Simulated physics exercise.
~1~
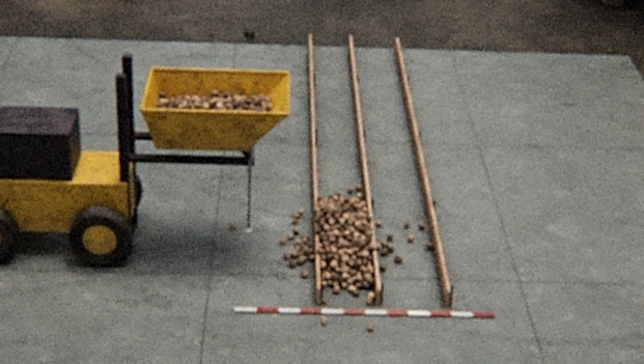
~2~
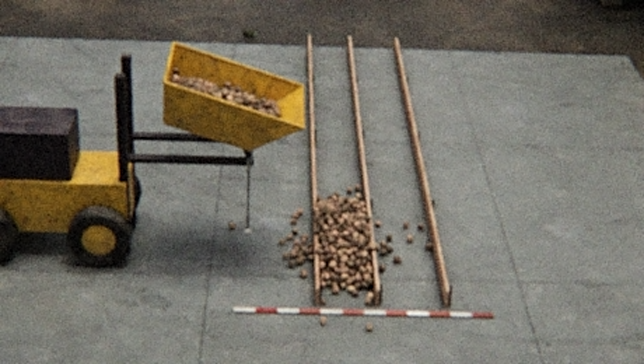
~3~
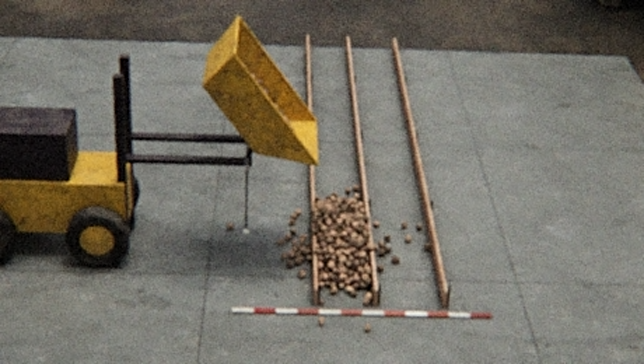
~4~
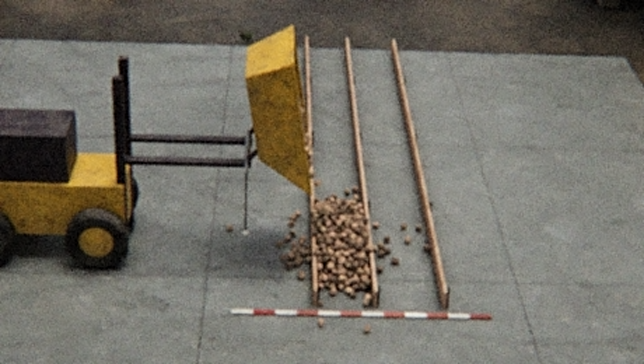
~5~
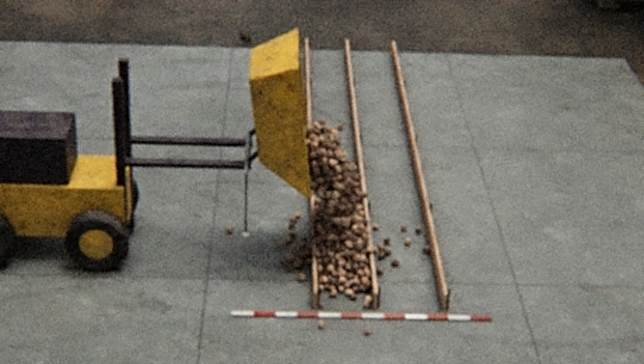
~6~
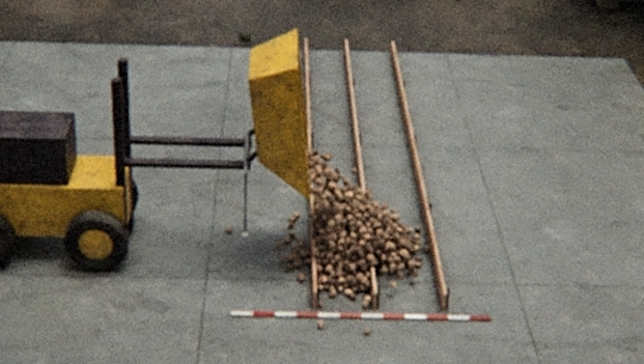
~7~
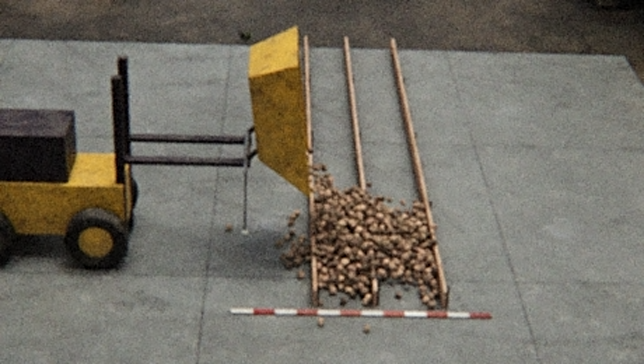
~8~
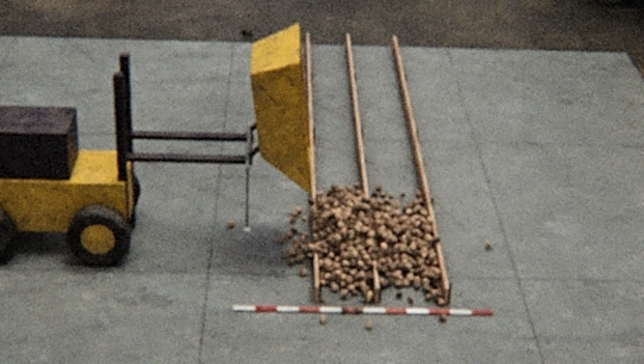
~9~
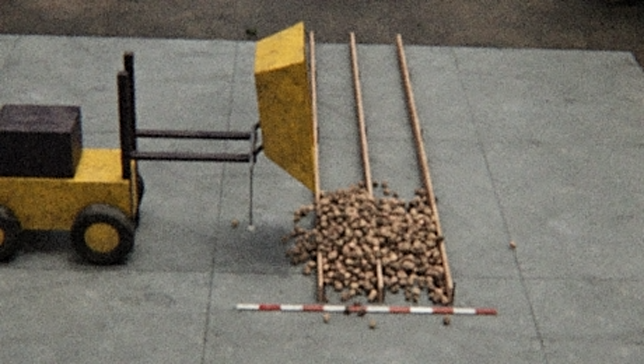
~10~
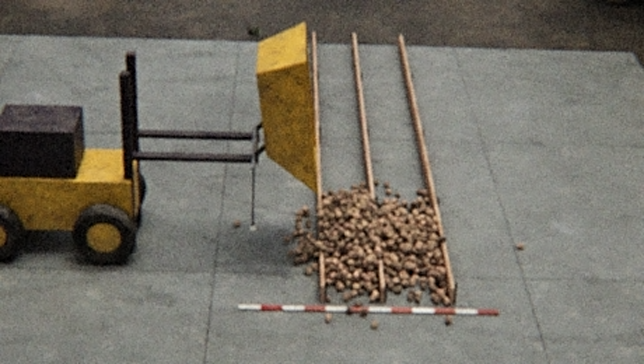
A yellow forklift tipped its skip of brown stones steeply to the right, and they slid out onto the pile between the wooden boards, spilling over the middle board until both bays were heaped, while the skip stayed tilted.
